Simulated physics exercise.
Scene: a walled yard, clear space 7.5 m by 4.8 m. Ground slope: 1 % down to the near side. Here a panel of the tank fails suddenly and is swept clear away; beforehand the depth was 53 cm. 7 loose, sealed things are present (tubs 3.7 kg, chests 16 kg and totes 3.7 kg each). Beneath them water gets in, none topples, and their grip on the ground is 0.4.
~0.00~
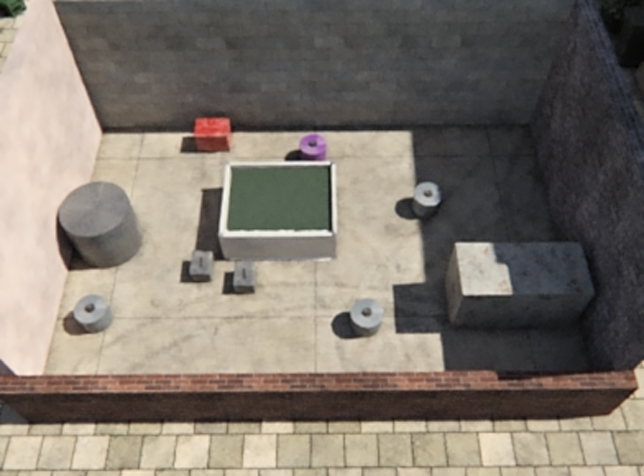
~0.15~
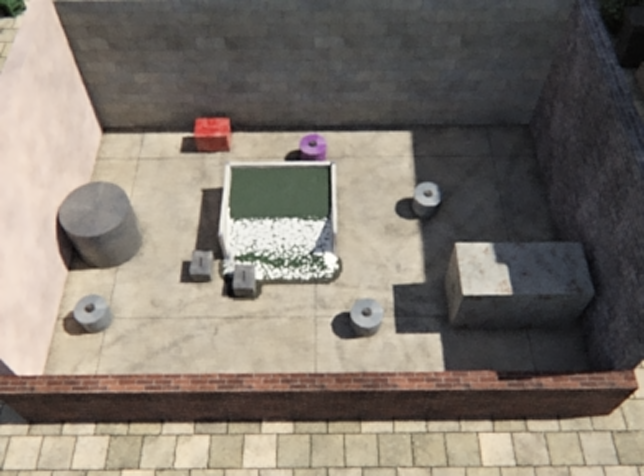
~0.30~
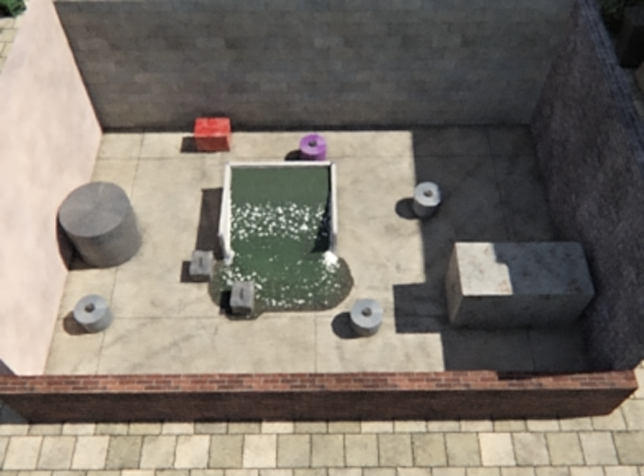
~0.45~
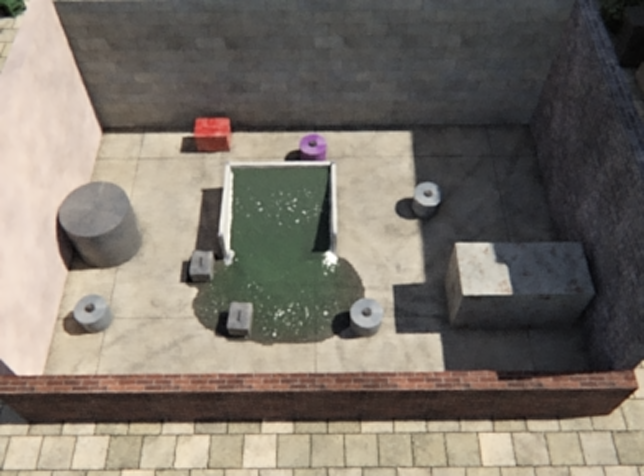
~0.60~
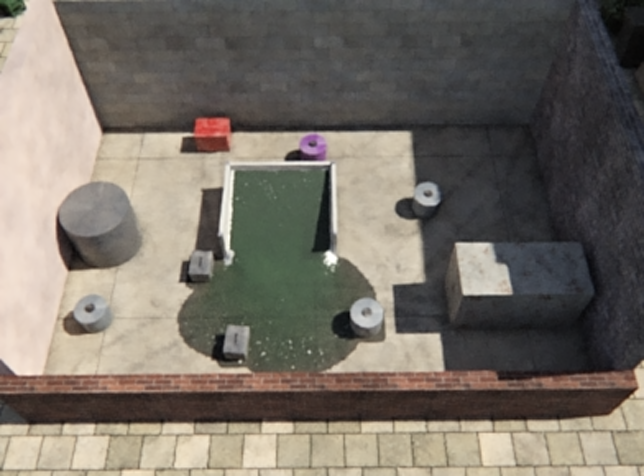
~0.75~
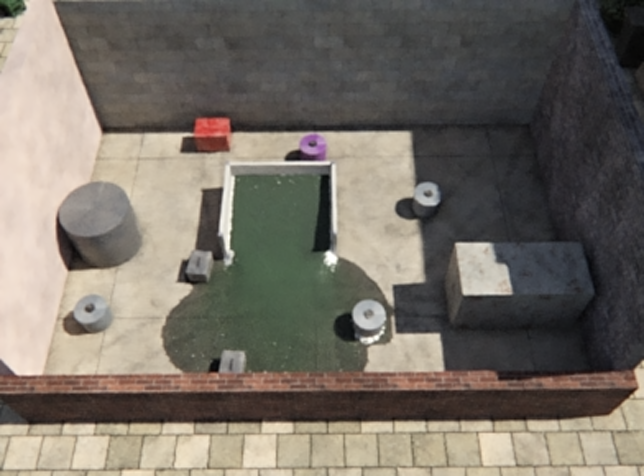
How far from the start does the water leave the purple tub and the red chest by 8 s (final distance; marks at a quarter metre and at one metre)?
As I see it, purple tub: Negligible shift, red chest: Negligible shift.
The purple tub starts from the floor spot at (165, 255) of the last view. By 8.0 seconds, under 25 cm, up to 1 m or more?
Well, it is shoved a long way.
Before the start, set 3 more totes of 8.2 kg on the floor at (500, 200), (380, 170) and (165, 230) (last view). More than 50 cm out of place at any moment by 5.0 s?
Respectively: Smaller, smaller, smaller.
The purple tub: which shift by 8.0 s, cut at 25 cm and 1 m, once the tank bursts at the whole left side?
Then the purple tub ends far away.
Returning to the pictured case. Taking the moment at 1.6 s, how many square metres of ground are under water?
Roughly 10.5 m2 of it is wet.
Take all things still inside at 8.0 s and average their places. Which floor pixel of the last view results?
I'd put it around (302, 237).
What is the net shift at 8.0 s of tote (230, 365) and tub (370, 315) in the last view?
In turn: 140 cm, 150 cm.
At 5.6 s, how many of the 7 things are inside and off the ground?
Tally: 4 of them.
After 1.6 s the purple tub is near (313, 144), 0.0 m from its start, aground; the red chest is near (212, 127), 0.0 m from its start, aground; 2 afloat.
After 3.6 s the purple tub is near (313, 144), 0.0 m from its start, aground; the red chest is near (212, 127), 0.0 m from its start, aground; 3 afloat.
After 5.6 s the purple tub is near (313, 144), 0.0 m from its start, aground; the red chest is near (212, 127), 0.0 m from its start, aground; 4 afloat.
After 8.0 s the purple tub is near (313, 144), 0.0 m from its start, aground; the red chest is near (212, 127), 0.0 m from its start, aground; 4 afloat.
